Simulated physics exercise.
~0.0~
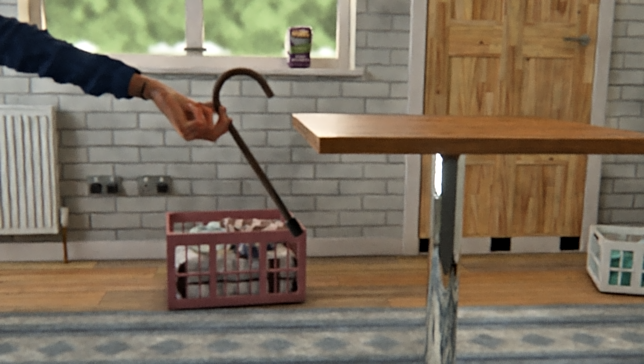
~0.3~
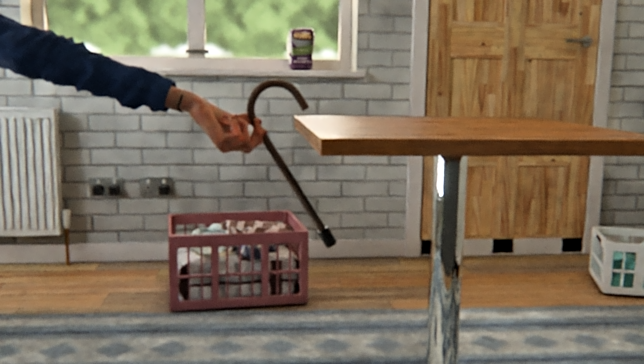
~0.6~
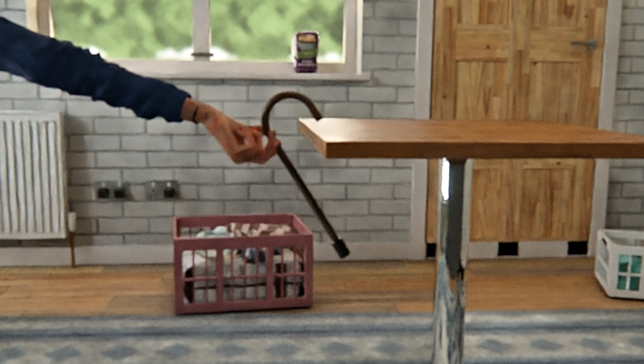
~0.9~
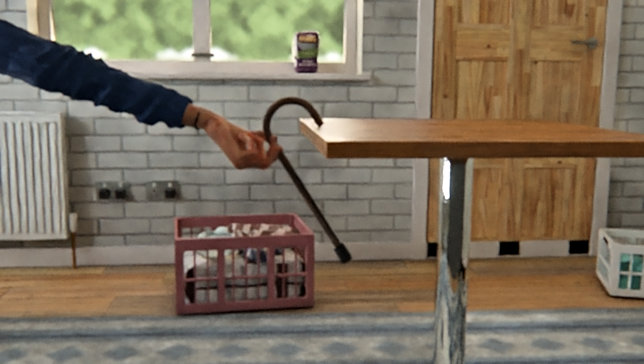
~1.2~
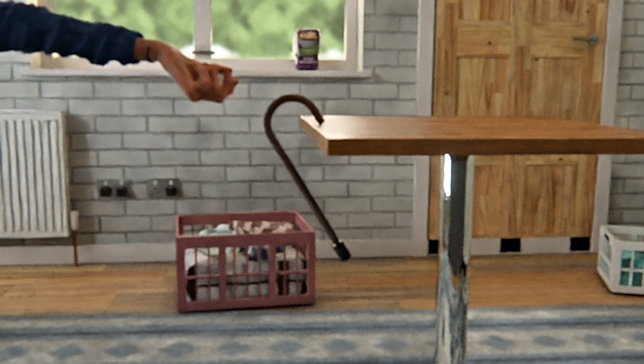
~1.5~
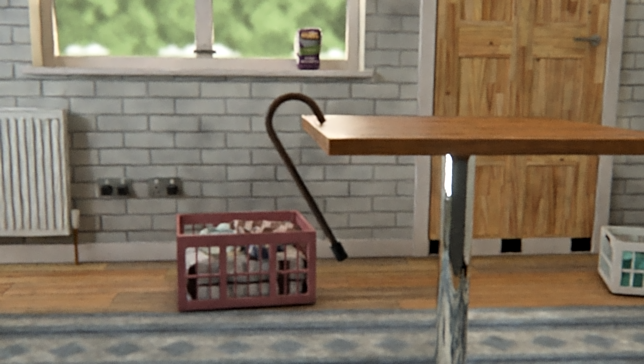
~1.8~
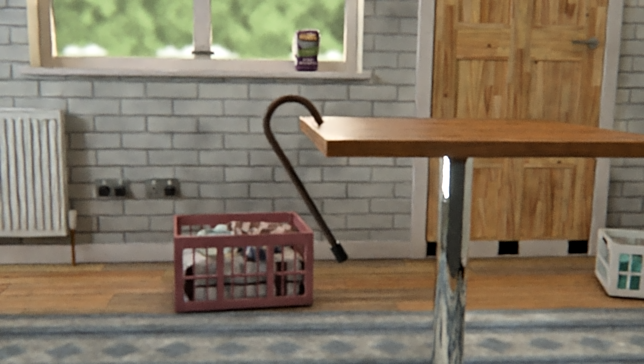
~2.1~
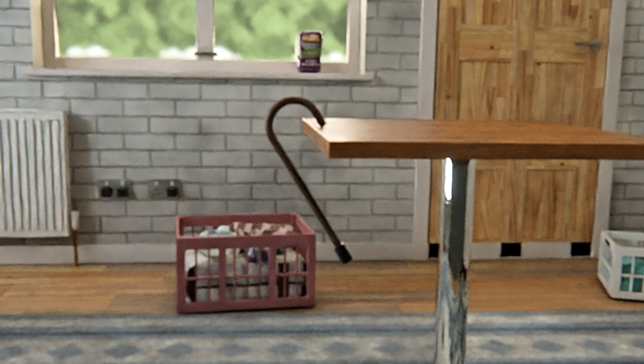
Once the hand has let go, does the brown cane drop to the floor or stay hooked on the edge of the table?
The brown cane stays hooked on the edge of the table, hanging in place after the hand has gone.
A brown cane with a curved handle was carried to the right by a hand, away from a pink basket, and hooked over the edge of a wooden table. The hand let go and drew back, and the cane stayed hanging there.
